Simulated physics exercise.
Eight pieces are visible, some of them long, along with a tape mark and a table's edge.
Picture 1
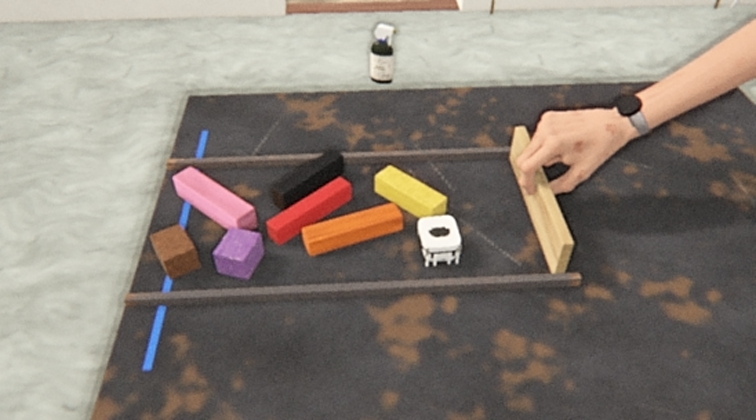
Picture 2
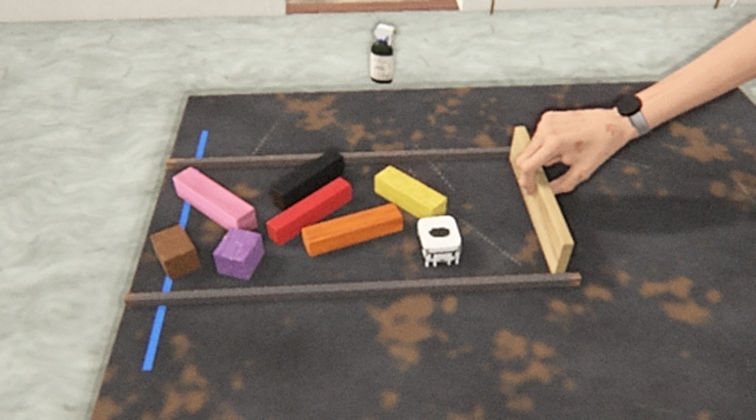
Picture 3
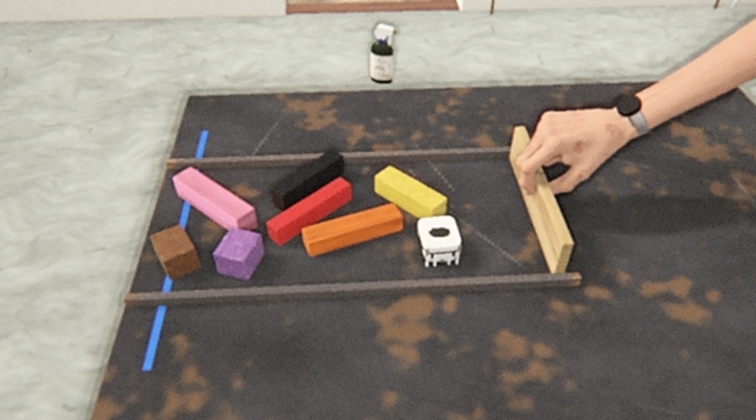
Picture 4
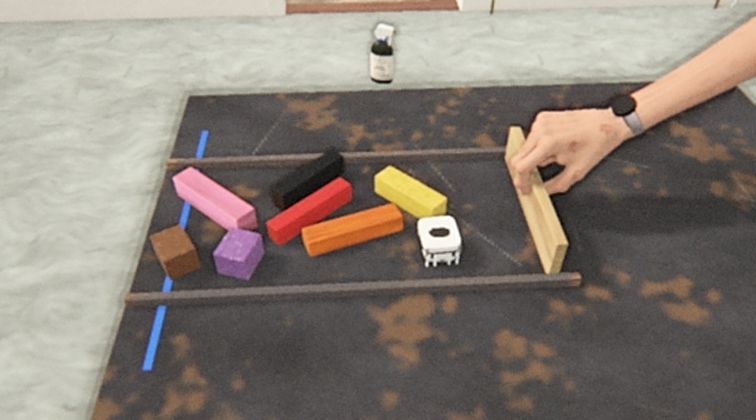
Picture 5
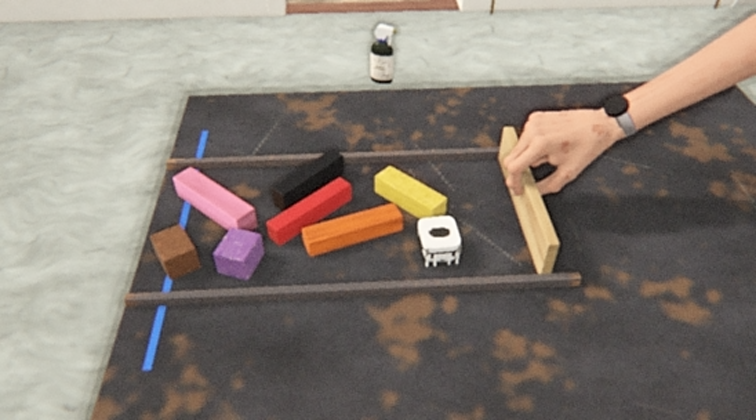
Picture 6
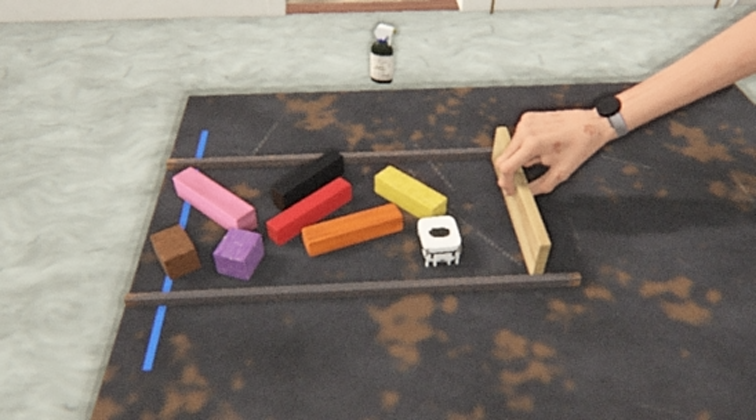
On a dark, stained tabletop, a hand slides a wooden board slightly left toward scattered colored blocks.
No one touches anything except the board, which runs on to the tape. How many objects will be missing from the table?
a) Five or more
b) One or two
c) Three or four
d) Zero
a, five or more.
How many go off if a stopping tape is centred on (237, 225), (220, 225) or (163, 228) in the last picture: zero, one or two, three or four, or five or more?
Per place, in order: Just one or two; three to four; five or over.
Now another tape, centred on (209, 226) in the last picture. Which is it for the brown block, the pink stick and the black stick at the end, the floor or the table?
Brown block: Goes down; pink stick: Goes down; black stick: Stays in place.
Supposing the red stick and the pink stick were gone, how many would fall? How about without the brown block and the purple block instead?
The first try gives 4, the second gives 4.
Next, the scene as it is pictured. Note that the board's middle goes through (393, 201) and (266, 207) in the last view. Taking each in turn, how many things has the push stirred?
Counts: 3 / 8.
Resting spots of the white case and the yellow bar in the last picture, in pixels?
Around (151, 263) and around (176, 193).
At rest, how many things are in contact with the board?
2 end up touching it.
A little later, none off yet; brown block at rest near (175, 252); pink stick at rest near (215, 202); purple block at rest near (240, 254).
When it is over, the number that fall off is five or more; down, orange stick, red stick, black stick, purple block, pink stick and brown block.
